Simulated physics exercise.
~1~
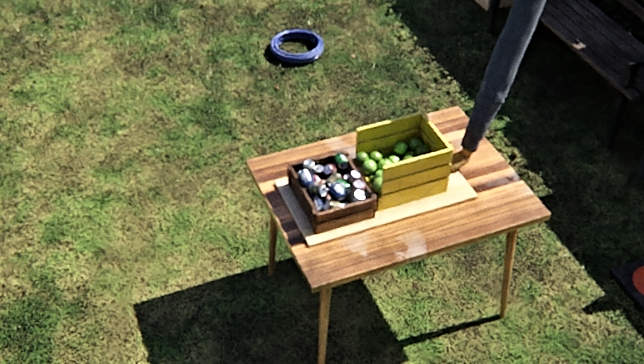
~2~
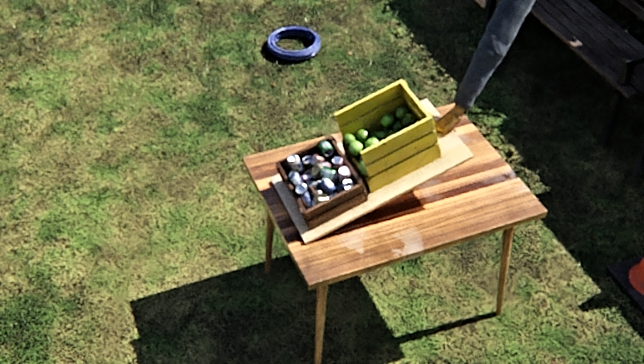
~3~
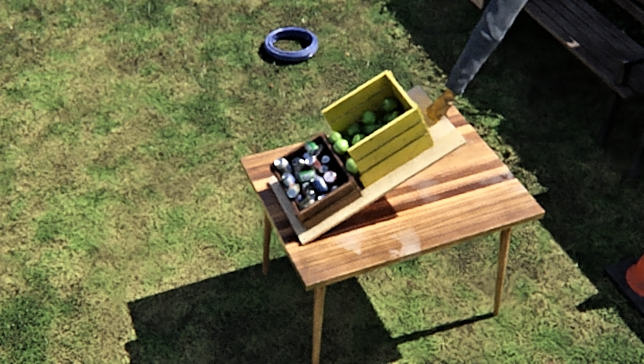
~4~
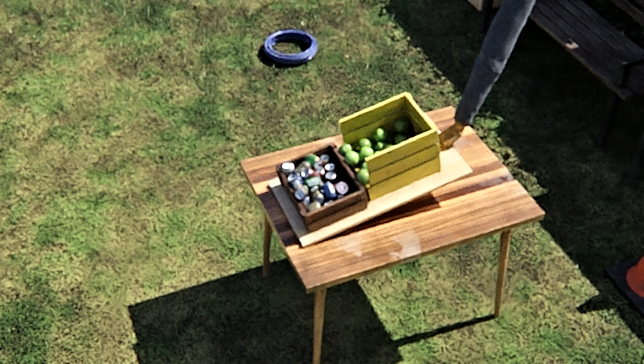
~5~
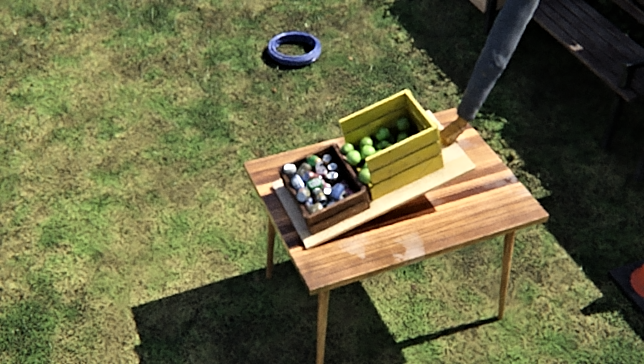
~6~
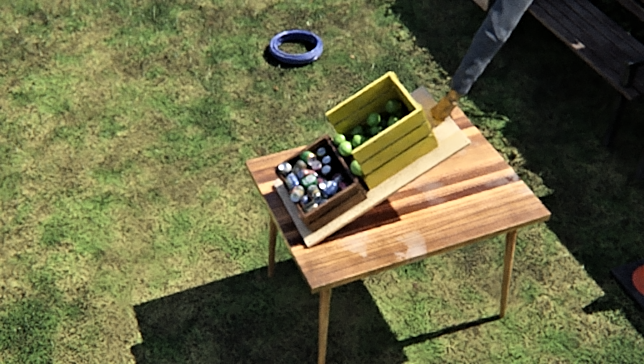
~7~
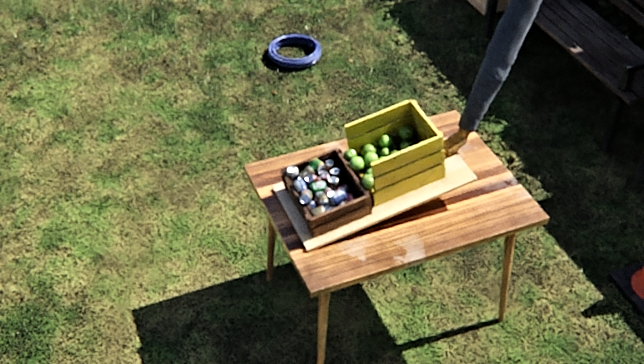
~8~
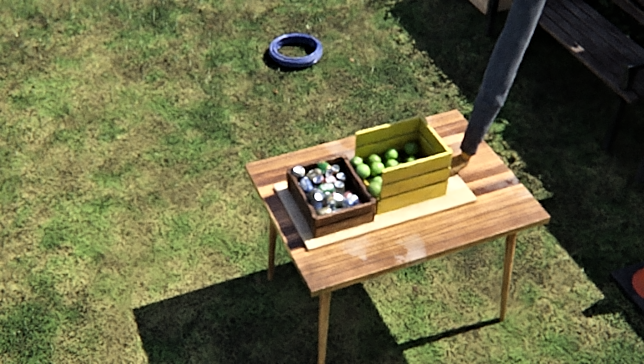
On a sunny lawn, a hand levered up the right side of a board on a wooden table, tilting a crate of cans and a yellow crate of green apples, then lowered it partway, raised it again and let it down flat, with nothing spilled.
